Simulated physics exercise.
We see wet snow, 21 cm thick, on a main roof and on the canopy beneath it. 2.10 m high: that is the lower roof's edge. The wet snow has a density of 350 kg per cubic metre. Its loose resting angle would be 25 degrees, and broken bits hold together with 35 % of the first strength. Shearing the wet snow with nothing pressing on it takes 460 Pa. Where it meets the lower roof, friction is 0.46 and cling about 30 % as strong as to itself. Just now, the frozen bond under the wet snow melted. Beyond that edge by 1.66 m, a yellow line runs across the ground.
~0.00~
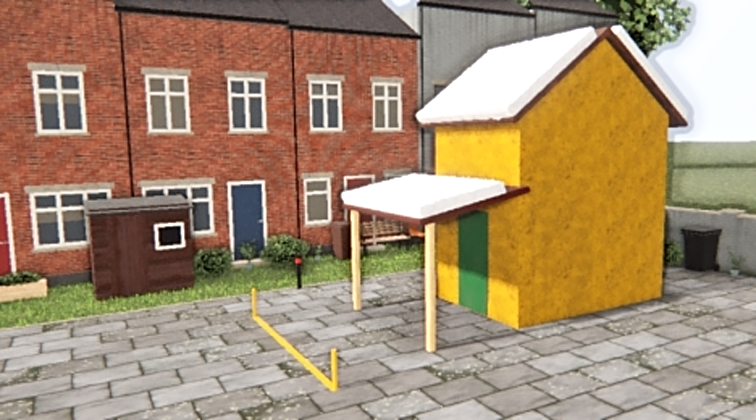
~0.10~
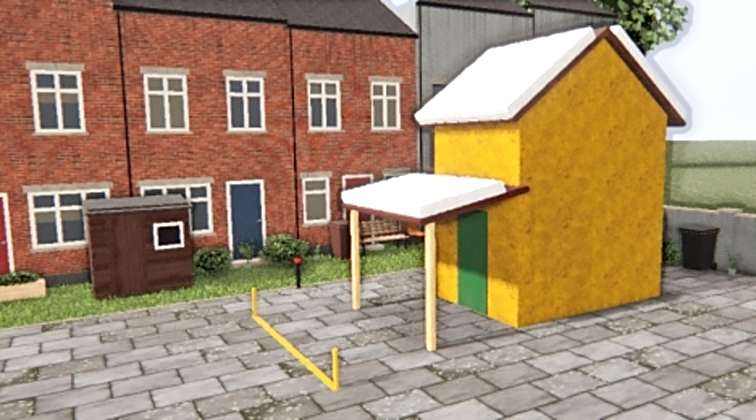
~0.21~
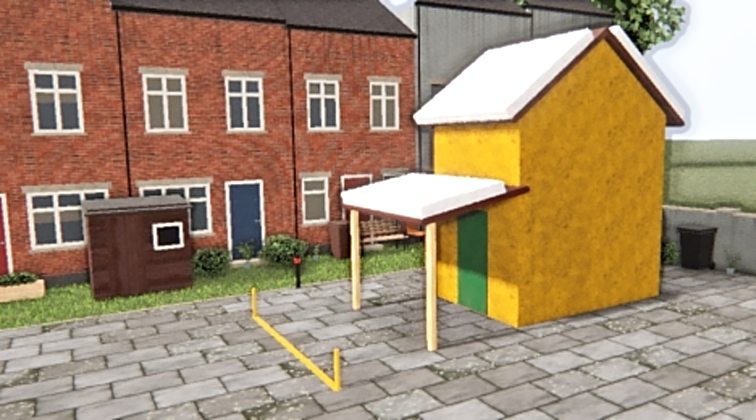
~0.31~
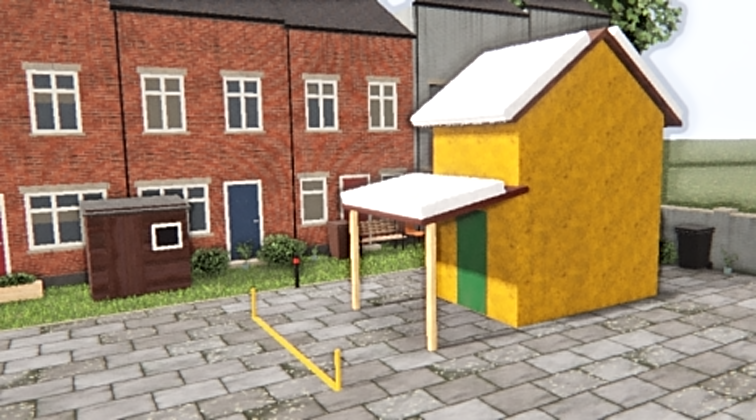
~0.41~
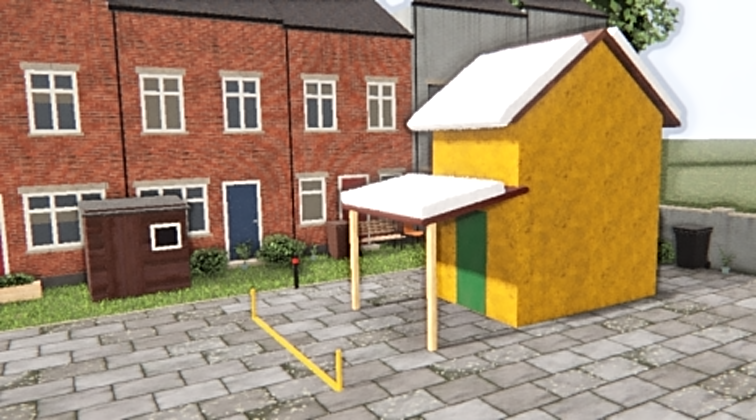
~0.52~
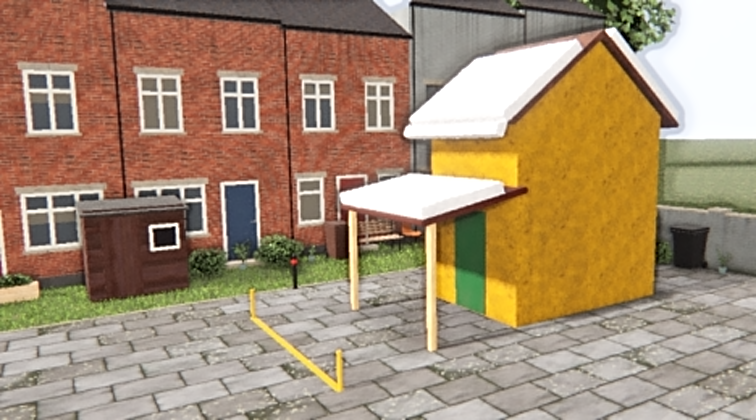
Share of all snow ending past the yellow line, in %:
Roughly 7 %.
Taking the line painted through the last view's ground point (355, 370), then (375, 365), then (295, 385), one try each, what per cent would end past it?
In order, some 16, 25 and 2 percent would end past it.
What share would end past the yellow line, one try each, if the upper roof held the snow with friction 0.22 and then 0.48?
I'd say 20 %, followed by 1 %.
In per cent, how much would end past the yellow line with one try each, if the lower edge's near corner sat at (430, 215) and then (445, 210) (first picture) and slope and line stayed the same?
14 %, 18 %.
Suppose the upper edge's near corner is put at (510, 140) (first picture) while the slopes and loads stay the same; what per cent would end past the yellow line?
Result: Near 0 %.
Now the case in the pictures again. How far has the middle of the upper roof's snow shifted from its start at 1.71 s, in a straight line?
About 2.8 m.
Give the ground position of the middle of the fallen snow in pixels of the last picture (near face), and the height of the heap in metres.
(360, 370), 0.2 m.
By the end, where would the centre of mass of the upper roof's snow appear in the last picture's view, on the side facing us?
I'd put it at around pixel (406, 277).
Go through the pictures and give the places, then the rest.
In the first picture, front end of the wet snow at (511, 106).
In the second picture, front end of the wet snow at (511, 106), its middle shifted 1.2 cm.
In the third picture, front end of the wet snow at (509, 108), its middle shifted 4.9 cm, 2 % of it past the upper edge, in one piece.
In the fourth picture, front end of the wet snow at (506, 117), its middle shifted 11 cm, 5 % of it past the upper edge, in one piece.
In the fifth picture, front end of the wet snow at (503, 118), its middle shifted 20 cm, 9 % of it past the upper edge, in one piece.
In the sixth picture, front end of the wet snow at (498, 123), its middle shifted 33 cm, 14 % of it past the upper edge, cracking.
By 1.06 s, none is below the lower edge and 0 % is past the line.
By 1.71 s, none is below the lower edge and 0 % is past the line.
By 2.35 s, 36 % is below the lower edge and 1 % is past the line.
By 3.00 s, 40 % is below the lower edge and 7 % is past the line.
By 3.30 s, at the end, 40 % is below the lower edge and 7 % is past the line.
